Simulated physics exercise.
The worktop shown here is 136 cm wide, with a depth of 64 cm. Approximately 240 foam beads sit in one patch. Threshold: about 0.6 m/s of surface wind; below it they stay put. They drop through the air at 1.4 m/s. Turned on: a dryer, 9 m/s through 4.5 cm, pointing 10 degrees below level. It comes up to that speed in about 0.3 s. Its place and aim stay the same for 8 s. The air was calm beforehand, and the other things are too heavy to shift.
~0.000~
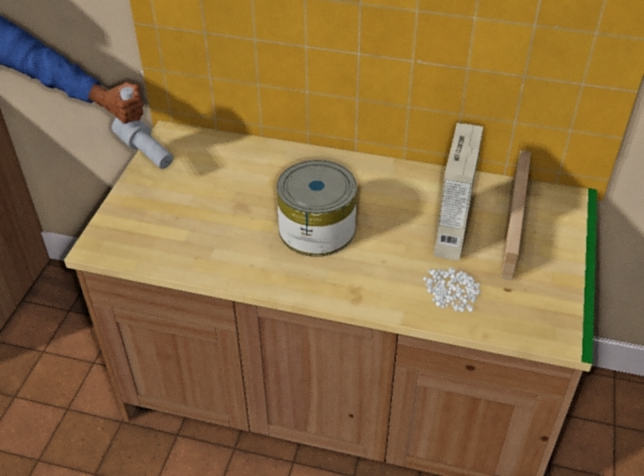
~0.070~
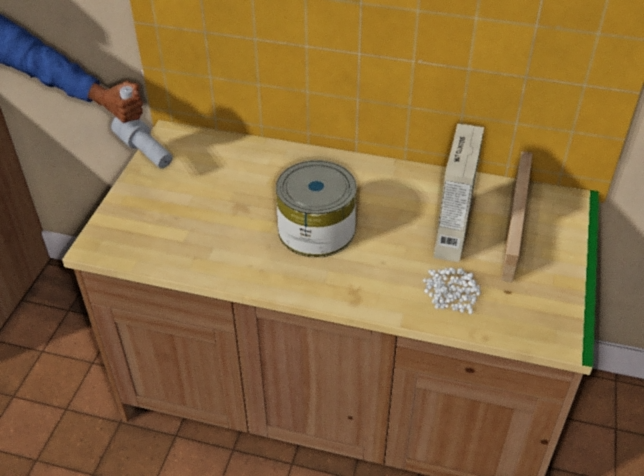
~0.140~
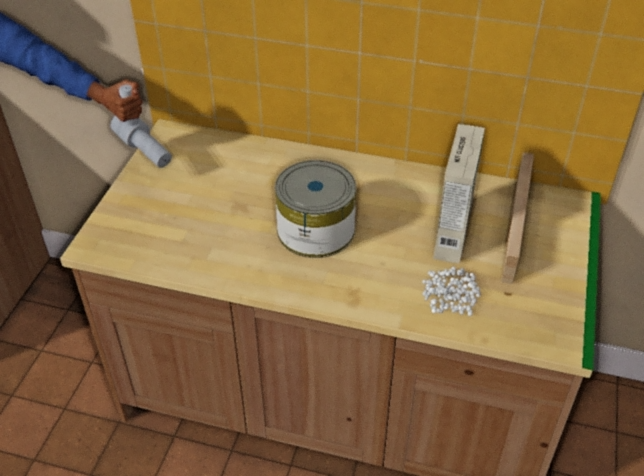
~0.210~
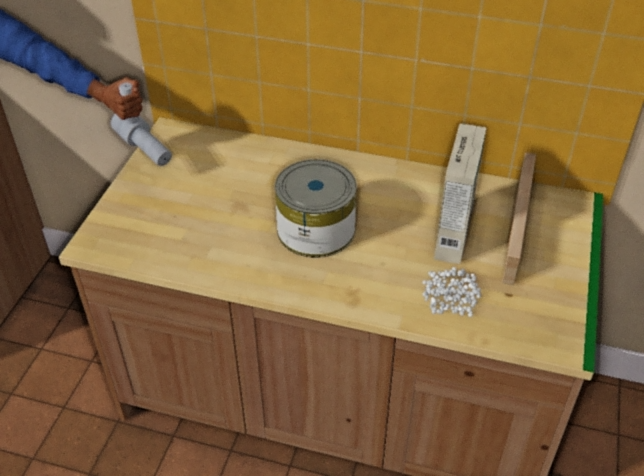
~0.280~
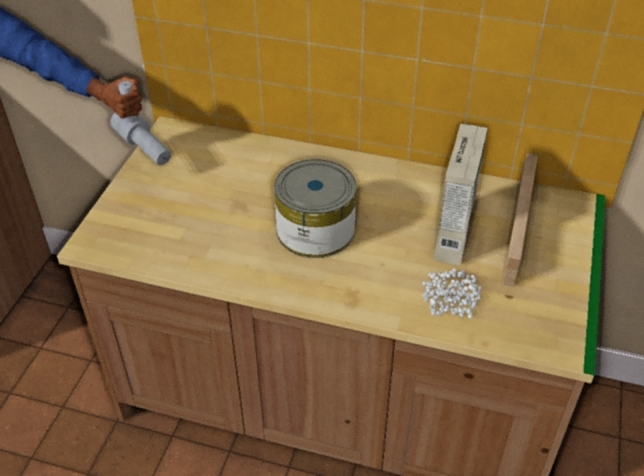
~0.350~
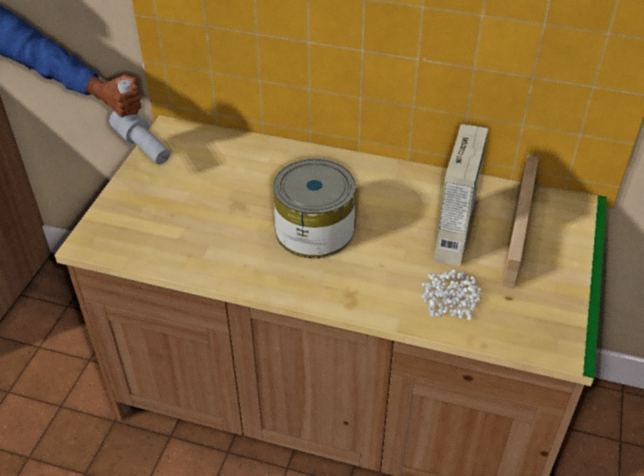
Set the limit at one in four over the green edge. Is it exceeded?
Yes, more than that.
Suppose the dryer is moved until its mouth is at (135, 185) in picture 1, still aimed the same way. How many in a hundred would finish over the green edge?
Near 70 per cent.
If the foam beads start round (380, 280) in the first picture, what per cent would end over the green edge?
Then roughly 30 percent would end up there.
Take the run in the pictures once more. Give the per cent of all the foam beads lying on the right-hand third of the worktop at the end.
Something close to 50 % ends up there.
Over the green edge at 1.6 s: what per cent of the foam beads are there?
Roughly 0 per cent.
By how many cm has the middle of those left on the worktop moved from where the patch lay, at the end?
About 20 centimetres.
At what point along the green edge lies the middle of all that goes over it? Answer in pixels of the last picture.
Close to pixel (598, 330).
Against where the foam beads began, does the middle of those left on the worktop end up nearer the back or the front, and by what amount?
Shift: Towards the far edge, some 5 cm.
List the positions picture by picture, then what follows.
In the first picture, the middle of the foam beads is near (451, 289), none has stirred yet and the mouth of the dryer is at (166, 162).
In the second picture, the middle of the foam beads is near (451, 290), none has stirred yet and the green edge is centred on (596, 270).
In the third picture, the middle of the foam beads is near (450, 291), none has stirred yet, the top of a carton is at (466, 150) and the top of a board is at (521, 201).
In the fourth picture, the middle of the foam beads is near (450, 292) and none has stirred yet.
In the fifth picture, the middle of the foam beads is near (450, 294) and none has stirred yet.
In the sixth picture, the middle of the foam beads is near (450, 295) and none has stirred yet.
After 1.6 s the count stands so, 0 % are over the green edge; the middle of those still in play is near (467, 298).
After 2.6 s the count stands so, 14 % are over the green edge; the middle of those still in play is near (518, 301).
After 4.4 s the count stands so, 38 % are over the green edge; the middle of those still in play is near (524, 295).
After 8.0 s, at the end, 50 % are over the green edge; the middle of those still in play is near (525, 298).
